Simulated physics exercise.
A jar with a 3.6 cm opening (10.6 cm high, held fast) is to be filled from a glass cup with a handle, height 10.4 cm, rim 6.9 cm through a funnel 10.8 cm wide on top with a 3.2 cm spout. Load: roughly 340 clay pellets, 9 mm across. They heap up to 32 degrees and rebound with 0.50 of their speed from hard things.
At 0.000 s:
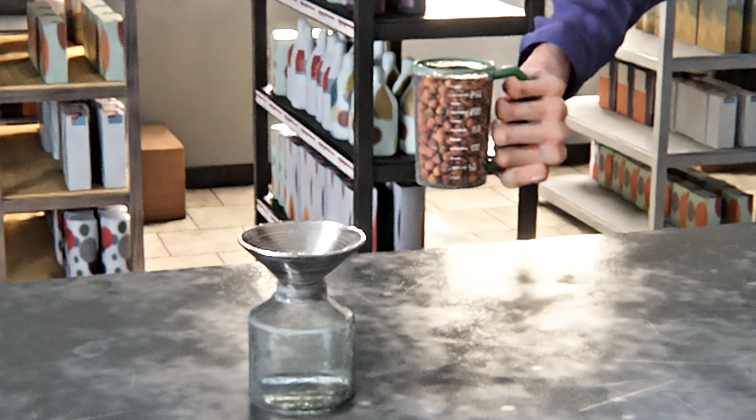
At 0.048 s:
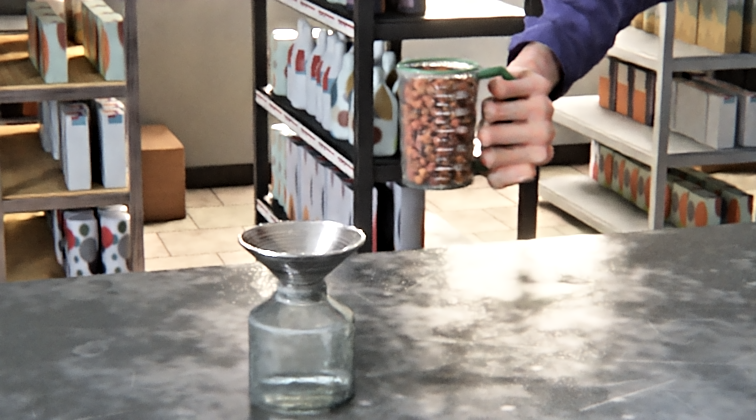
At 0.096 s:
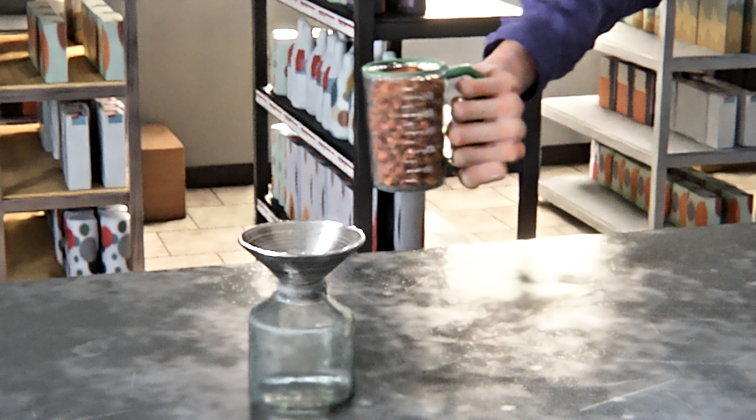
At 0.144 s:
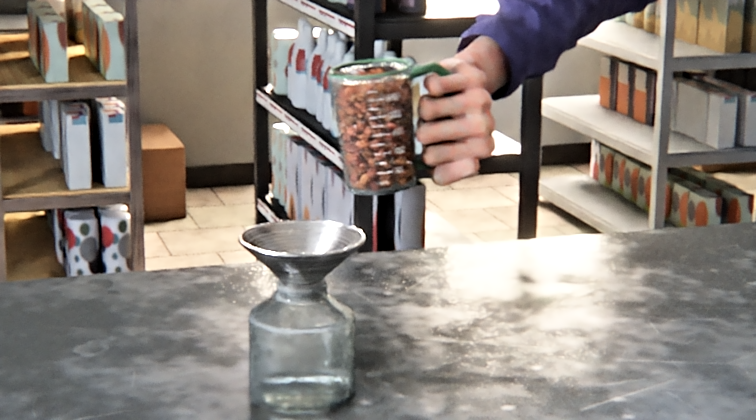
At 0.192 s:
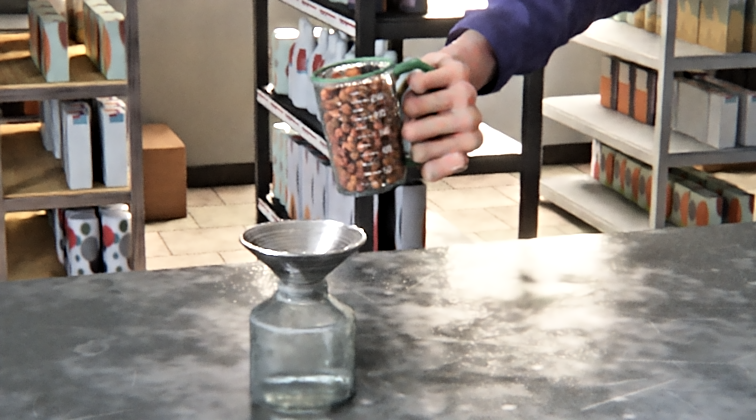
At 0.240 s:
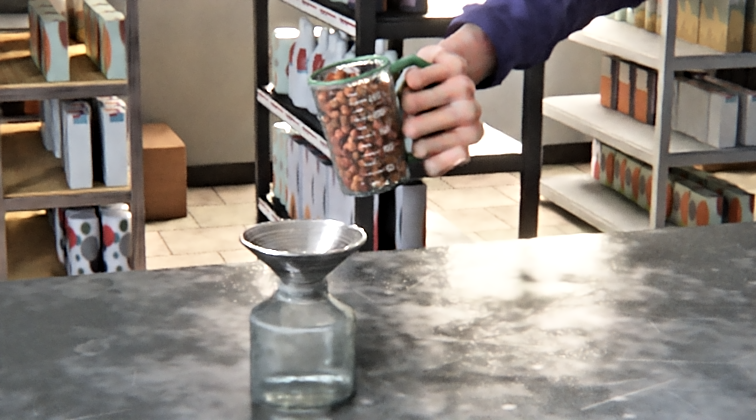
In a shop-like room with shelves of boxes and bottles, a still camera looks slightly down across a dark, mottled grey counter. A clear glass jar with a metal funnel in its mouth stands left of centre, while a hand in a purple sleeve holds a green-rimmed glass cup full of reddish-brown pellets at upper right. The hand carries the cup left toward the funnel, then tilts it slightly leftward, the pellets staying inside.
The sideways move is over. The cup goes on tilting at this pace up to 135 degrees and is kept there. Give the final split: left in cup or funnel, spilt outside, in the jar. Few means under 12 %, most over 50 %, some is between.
Still above: The bulk, spilt: Hardly any, jar: A part.
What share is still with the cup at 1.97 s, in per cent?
Some 0 per cent of the load.
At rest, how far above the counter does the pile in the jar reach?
Roughly 2.5 cm.
Then, at 0.95 s, tilt 71 degrees; the cup holds 100 %, the jar 0 %.
After 1.42 s, tilt 108 degrees; the cup holds 80 %, the jar 0 %.
Then, at 1.97 s, tilt 135 degrees; the cup holds 0 %, the jar 20 %.
By 2.4 s all is still; still above 80 %, spilt 0 %, jar 20 %.
